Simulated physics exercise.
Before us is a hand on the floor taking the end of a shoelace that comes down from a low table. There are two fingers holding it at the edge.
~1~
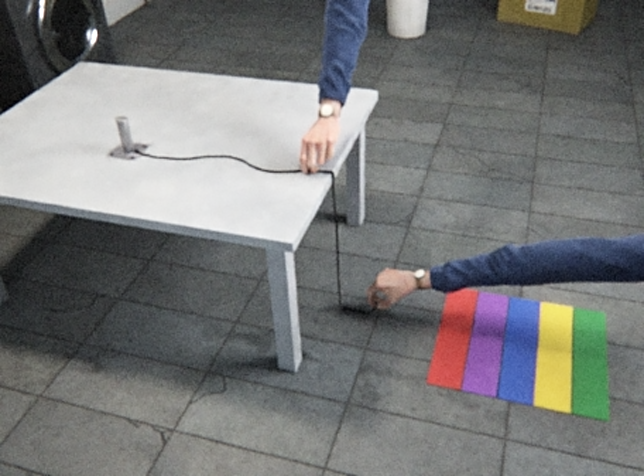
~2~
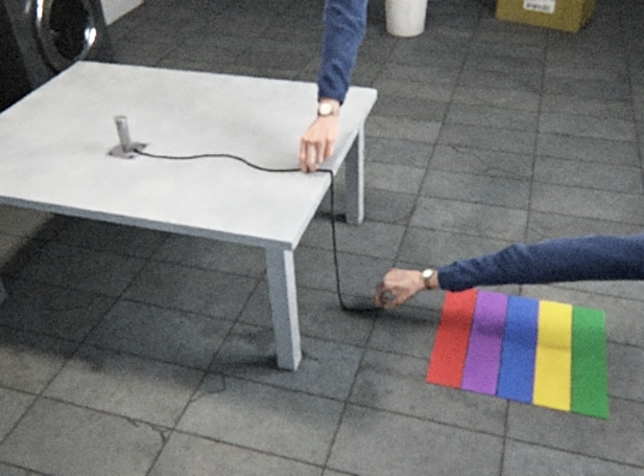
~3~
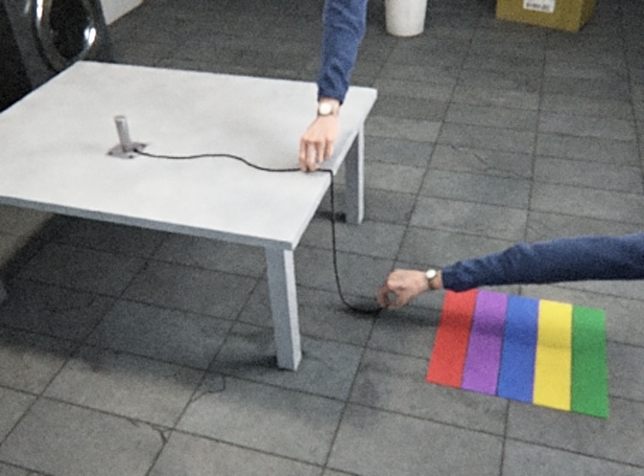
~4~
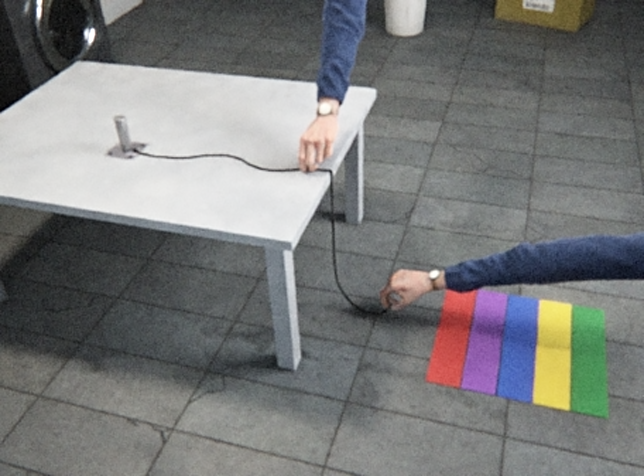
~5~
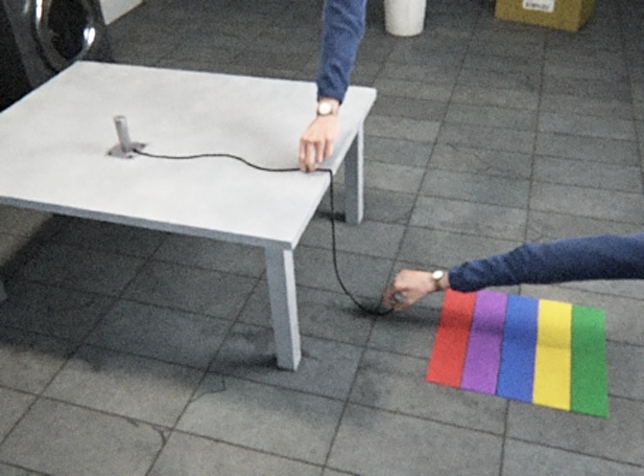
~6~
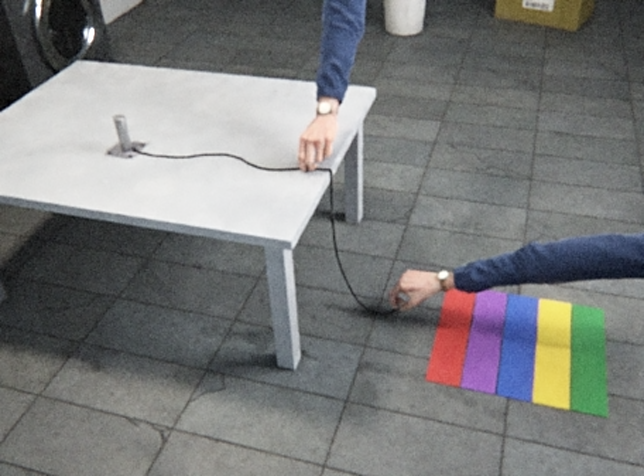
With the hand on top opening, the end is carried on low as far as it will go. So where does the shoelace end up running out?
Over purple.
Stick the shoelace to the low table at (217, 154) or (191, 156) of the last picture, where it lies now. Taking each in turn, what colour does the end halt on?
In order: Purple, then purple.
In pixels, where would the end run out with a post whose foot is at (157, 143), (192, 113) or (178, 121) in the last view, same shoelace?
Try by try, about (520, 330), (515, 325) and (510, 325).
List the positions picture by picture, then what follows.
The first picture shows end (376, 305); red (447, 367); purple (482, 374); blue (517, 381); yellow (553, 388); green (590, 396).
The second picture shows end (384, 305); shoelace through (158, 157) (226, 156) (282, 171) (332, 193) (334, 246) (340, 297).
The third picture shows end (387, 305).
The fourth picture shows end (390, 306); shoelace through (157, 157) (225, 155) (282, 170) (332, 193) (334, 245) (345, 295).
The fifth picture shows end (394, 306).
The sixth picture shows end (399, 307); shoelace through (157, 156) (225, 155) (282, 170) (331, 192) (335, 245) (354, 294).
A little later, end near (436, 313); short of the strips.
Next, end near (469, 319); over red.
When it is tight, end near (489, 323); over purple. The end stops over the purple strip.
